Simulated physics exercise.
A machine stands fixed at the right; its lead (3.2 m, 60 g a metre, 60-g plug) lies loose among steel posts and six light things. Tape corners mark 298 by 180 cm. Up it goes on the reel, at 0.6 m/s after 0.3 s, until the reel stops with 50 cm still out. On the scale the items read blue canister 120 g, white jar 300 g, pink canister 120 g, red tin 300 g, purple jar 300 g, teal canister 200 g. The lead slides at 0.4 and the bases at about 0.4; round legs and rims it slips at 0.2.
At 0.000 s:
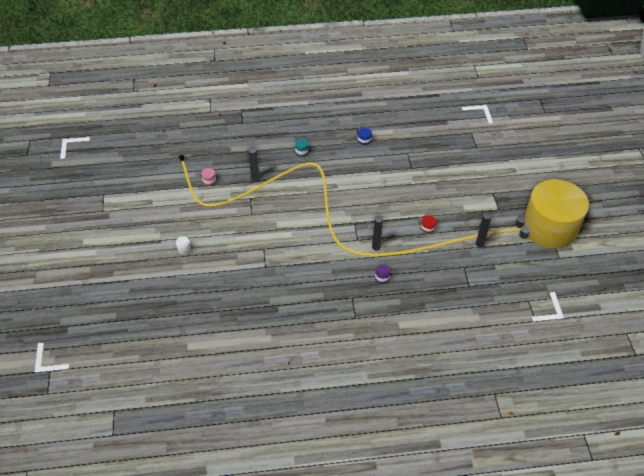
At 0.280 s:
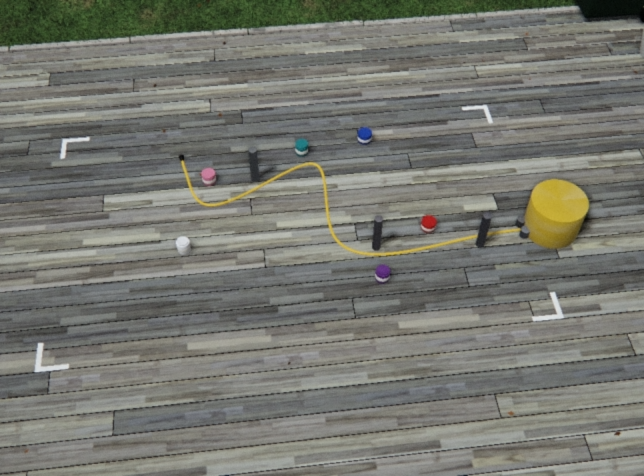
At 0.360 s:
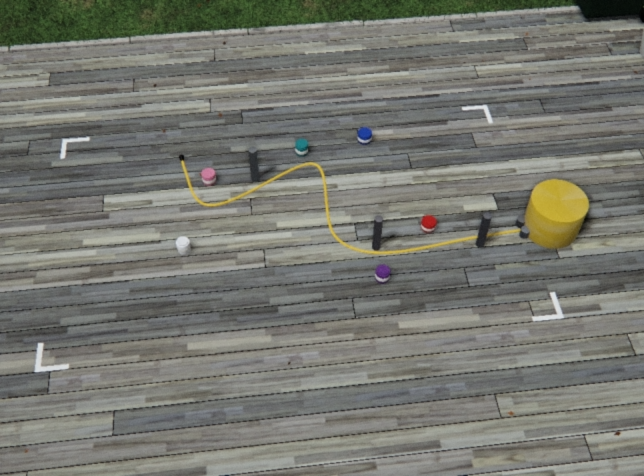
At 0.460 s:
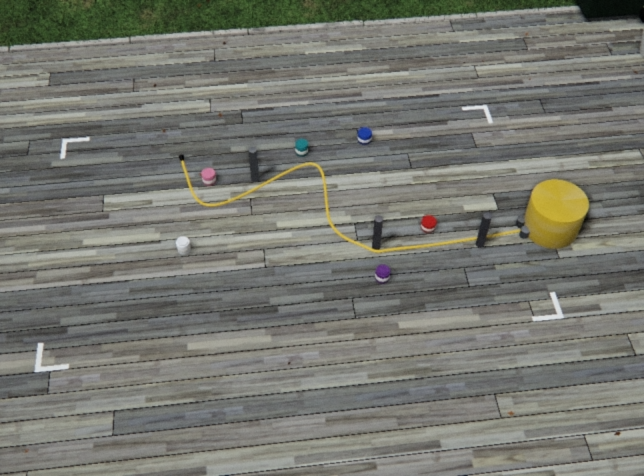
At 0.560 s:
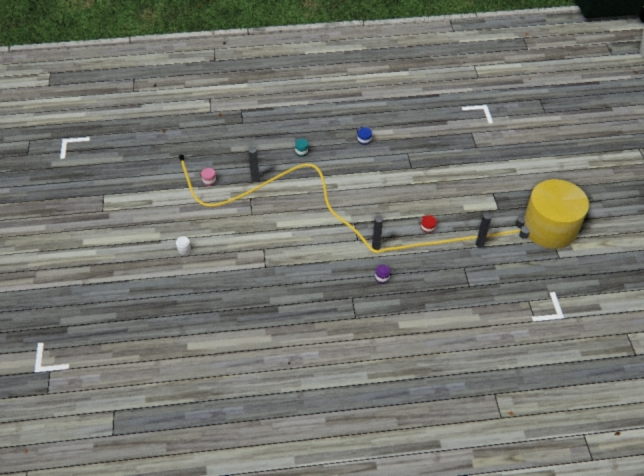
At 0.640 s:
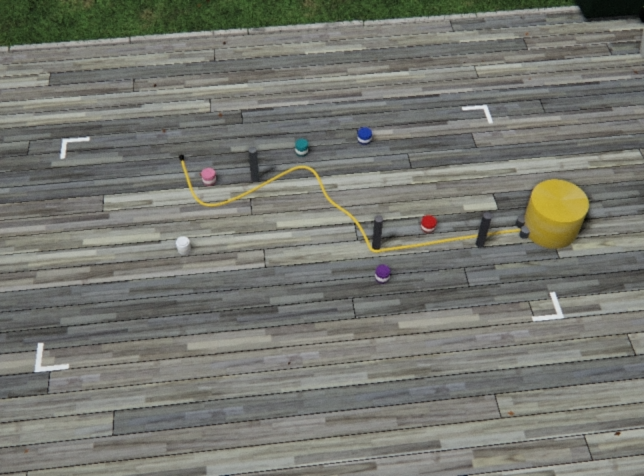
At first a yellow cord winds in loose curves from a large yellow cylinder across grey planks, among dark posts and small coloured objects. Its lower bend gradually draws in against the middle post, then the stretch left of that post straightens into a slant, while everything else stays still.
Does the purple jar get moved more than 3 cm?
No.
By 1.8 s, plug at (194, 171); nothing else has moved.
By 2.9 s, plug at (273, 213); nothing else has moved.
By 4.0 s, plug at (369, 248); nothing else has moved.
By 5.1 s, plug at (454, 245); nothing else has moved.
By 5.9 s, plug at (454, 245); purple jar 0 cm off its start at (383, 269).
